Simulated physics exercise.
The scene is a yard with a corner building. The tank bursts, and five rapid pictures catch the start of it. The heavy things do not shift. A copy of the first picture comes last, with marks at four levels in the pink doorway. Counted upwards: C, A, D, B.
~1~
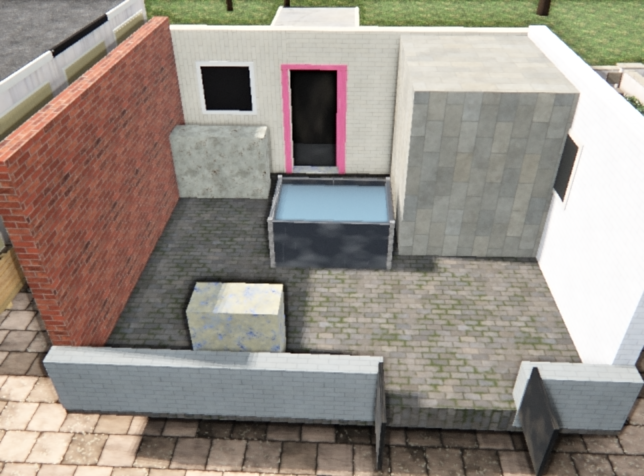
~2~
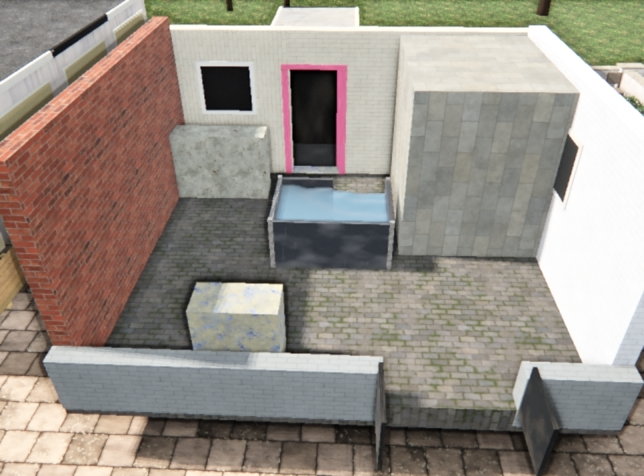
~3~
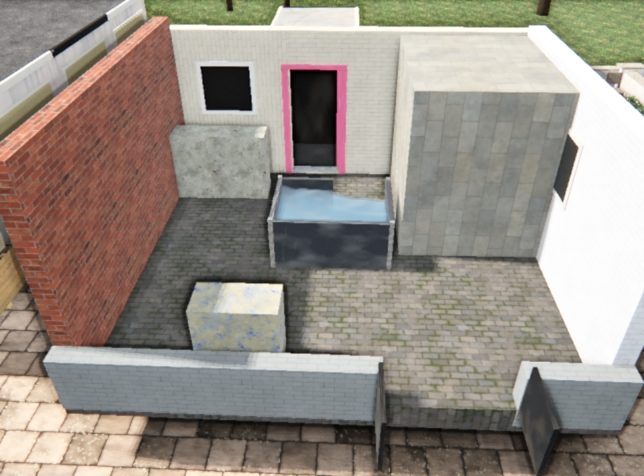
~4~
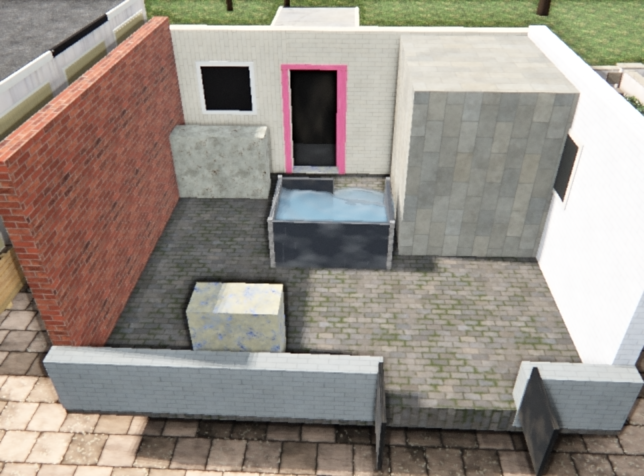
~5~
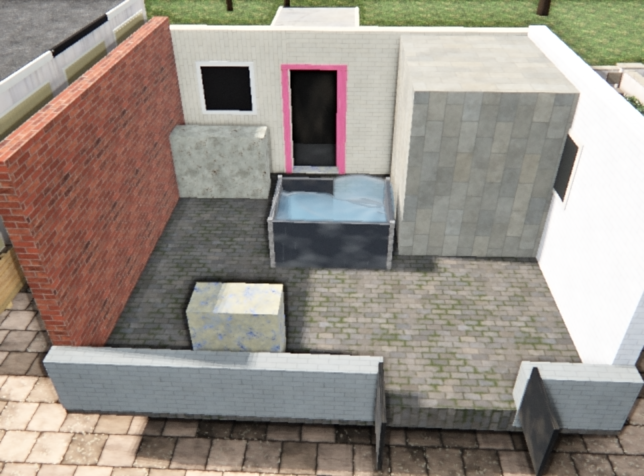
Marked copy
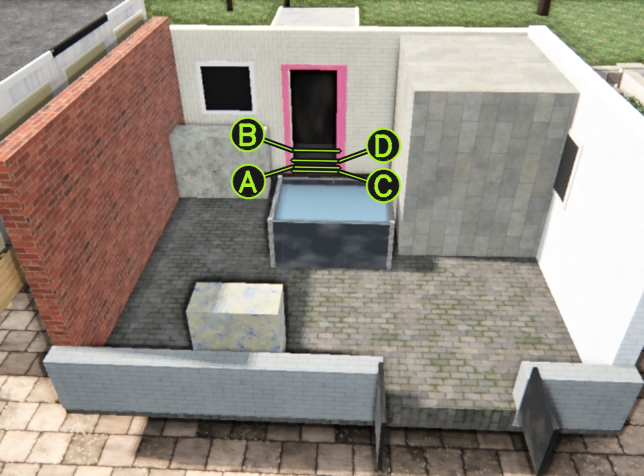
A dark-sided tank of pale blue water stands before a pink-framed doorway in a small walled yard, seen from above the low front wall. A red brick wall rises at left, a large grey tiled block fills the back right corner, and a mottled pale block sits near the open gate. The water dips at its back right, then swells there in a low hump, while the view stays still.
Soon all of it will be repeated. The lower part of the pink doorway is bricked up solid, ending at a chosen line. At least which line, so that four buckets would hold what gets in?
Take D.
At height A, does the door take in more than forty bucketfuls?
No, less.
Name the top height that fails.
Here it is height A.
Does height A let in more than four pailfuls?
Yes.
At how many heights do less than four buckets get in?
Two of the four.
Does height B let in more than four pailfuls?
No, that is safe.
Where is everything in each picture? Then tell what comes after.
Water in the tank at rest, its middle at (332, 204); foot of the pink doorway at (315, 173); open gate at (453, 356), in the first picture.
Water covers 1 % of the ground, its front hidden from here, in the second picture.
Water covers 3 % of the ground, its front hidden from here, in the third picture.
Water covers 6 % of the ground, its front hidden from here, in the fourth picture.
Front seen at (366, 176), 10 % of the ground wet, in the fifth picture.
On the marked copy, A at (315, 167); B at (315, 150); C at (315, 171); D at (315, 160); from the bottom up C, A, D, B.
If A is chosen, some 20 bucketfuls get in.
If B is chosen, nothing gets over.
If C is chosen, dozens of bucketfuls pour in.
If D is chosen, a bucket or two gets in.
